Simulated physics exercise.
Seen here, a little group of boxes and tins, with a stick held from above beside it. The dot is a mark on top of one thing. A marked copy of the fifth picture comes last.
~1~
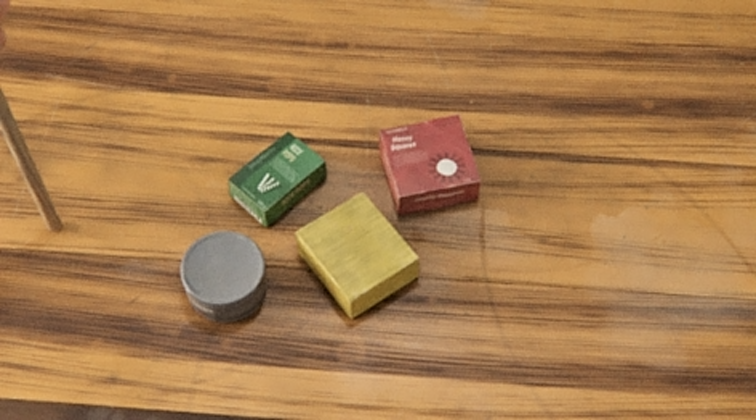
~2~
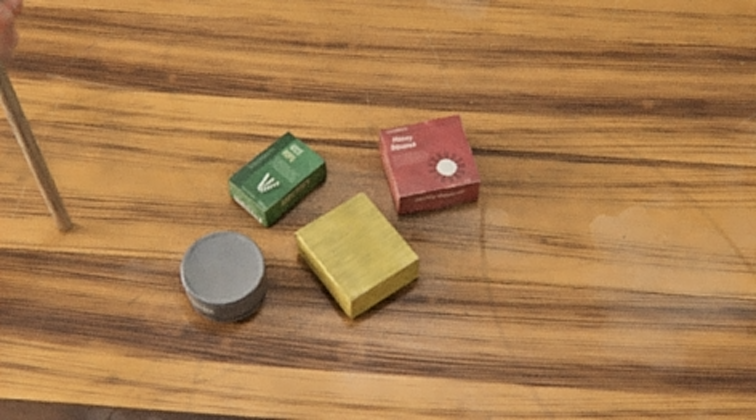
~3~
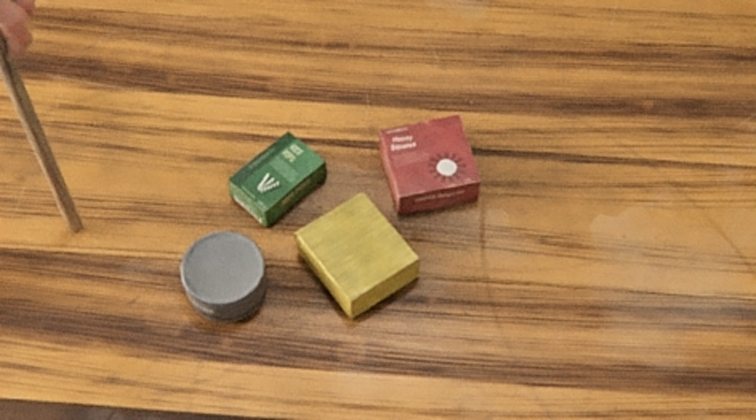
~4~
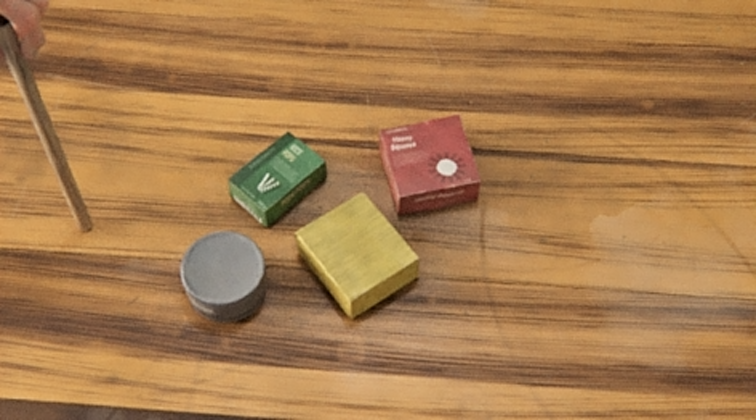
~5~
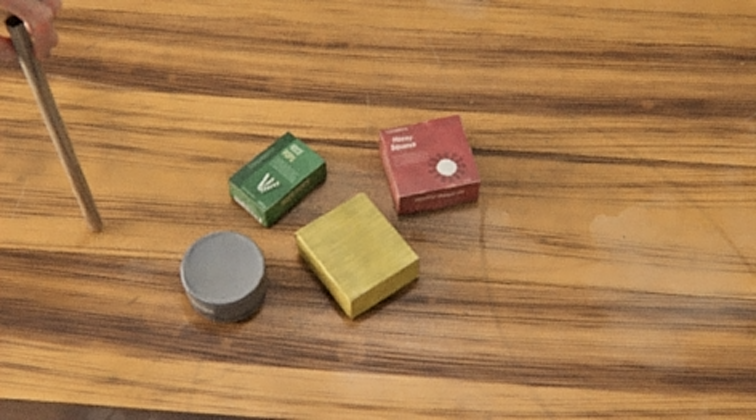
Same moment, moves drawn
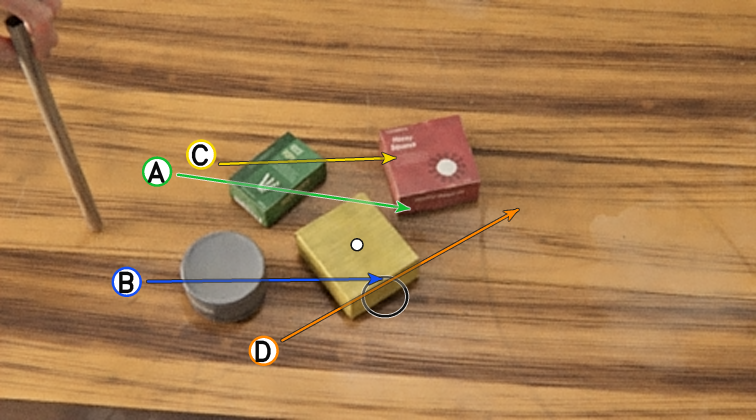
A hand at the upper left held a thin metal stick and moved it slightly to the right across the wooden table, while the green packet, red box, yellow block and grey jar stayed still.
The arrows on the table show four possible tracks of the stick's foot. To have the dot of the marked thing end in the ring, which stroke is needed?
Arrow A does it.
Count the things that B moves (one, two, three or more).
Three or more.
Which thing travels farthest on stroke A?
The green packet goes farthest.
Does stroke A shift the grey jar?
On that stroke, no.
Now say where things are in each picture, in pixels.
The first frame shows yellow block (357, 255); red box (429, 165); green packet (278, 178).
The second frame shows green packet (278, 178); grey jar (225, 277).
The third frame shows yellow block (357, 255); red box (429, 165).
The fourth frame shows green packet (278, 178); grey jar (225, 277).
The fifth frame shows yellow block (357, 255); red box (429, 165); green packet (278, 178).
On the marked copy, A from (178, 175) to (409, 209); B from (148, 282) to (382, 279); C from (220, 164) to (395, 158); D from (282, 341) to (518, 210); the ring at (385, 296); the white dot at (357, 245).
Following A. Soon after the start, foot of the stick (259, 188); yellow block (357, 255); green packet (293, 186).
Later, foot of the stick (344, 200); yellow block (379, 285); green packet (359, 219).
In the end, foot of the stick (409, 210); yellow block (385, 306); green packet (374, 239); the dot on the yellow block is in the ring.
As for the rest, B leaves the dotted thing at (411, 236); C leaves the dotted thing at (357, 255); D leaves the dotted thing at (397, 207).
